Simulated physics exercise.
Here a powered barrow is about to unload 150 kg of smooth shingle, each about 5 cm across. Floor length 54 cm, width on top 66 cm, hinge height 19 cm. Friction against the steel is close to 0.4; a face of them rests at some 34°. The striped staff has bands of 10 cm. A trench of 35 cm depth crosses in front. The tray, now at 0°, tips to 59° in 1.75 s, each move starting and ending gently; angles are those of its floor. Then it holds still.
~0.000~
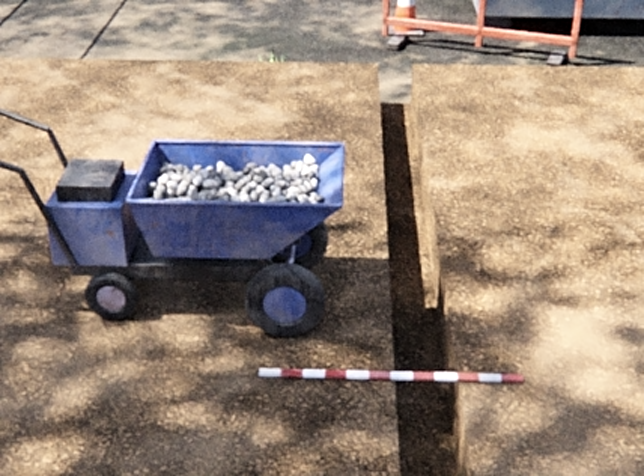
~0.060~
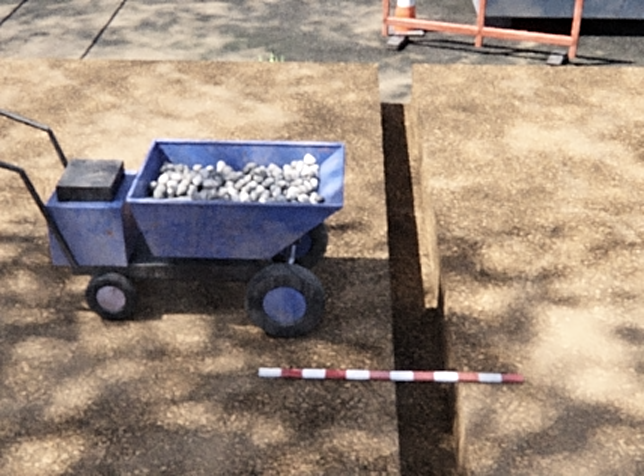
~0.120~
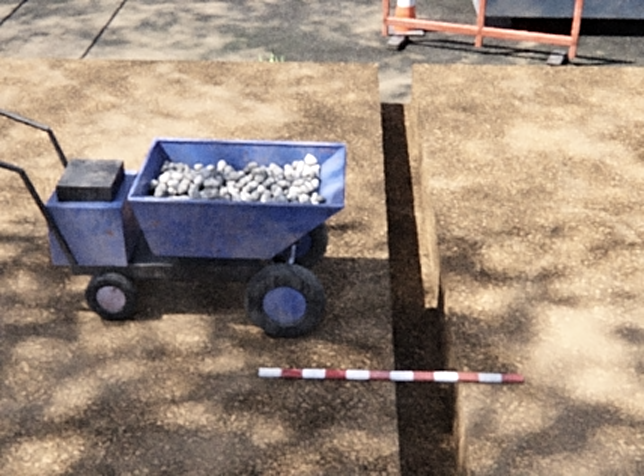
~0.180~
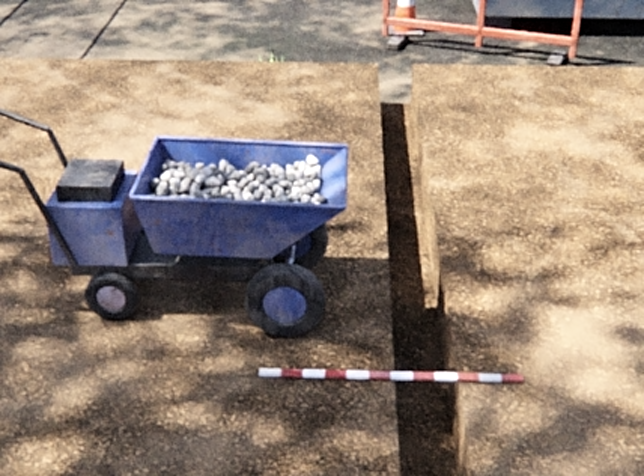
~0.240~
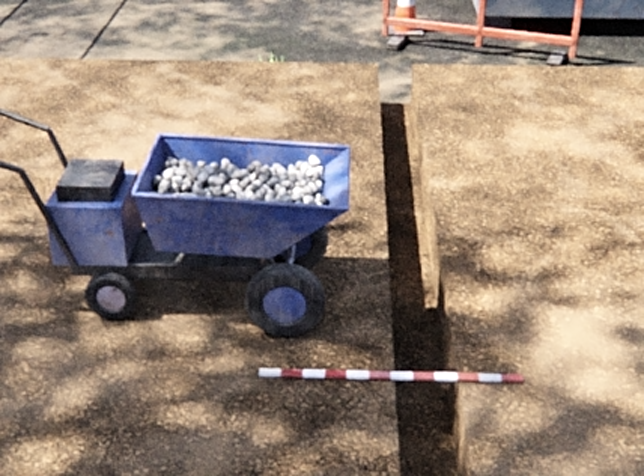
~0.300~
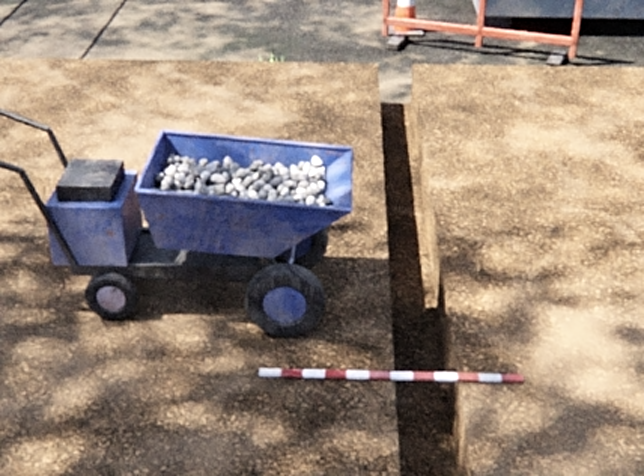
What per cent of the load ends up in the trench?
Close to 63 in a hundred.
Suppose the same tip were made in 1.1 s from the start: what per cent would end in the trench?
It would be near 60 per cent.
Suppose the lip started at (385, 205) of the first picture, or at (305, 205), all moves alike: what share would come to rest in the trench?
Near 20 per cent from the first place, 95 from the second.
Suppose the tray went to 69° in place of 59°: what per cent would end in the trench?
Then about 60 per cent.
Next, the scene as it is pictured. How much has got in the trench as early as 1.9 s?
About 25 per cent by then.
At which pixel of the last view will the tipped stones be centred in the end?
Near (434, 336).
After 1.3 s the floor is at 50°; 100 % in the tray; the foremost stones are at (402, 256).
After 1.9 s the floor is at 59°; 60 % in the tray, 24 % in the trench, 17 % past the trench; the foremost stones are at (509, 306).
After 2.2 s the floor is at 59°; 30 % in the tray, 35 % in the trench, 35 % past the trench; the foremost stones are at (582, 301).
After 4.2 s the floor is at 59°; 0 % in the tray, 63 % in the trench, 37 % past the trench; the foremost stones are at (621, 282).
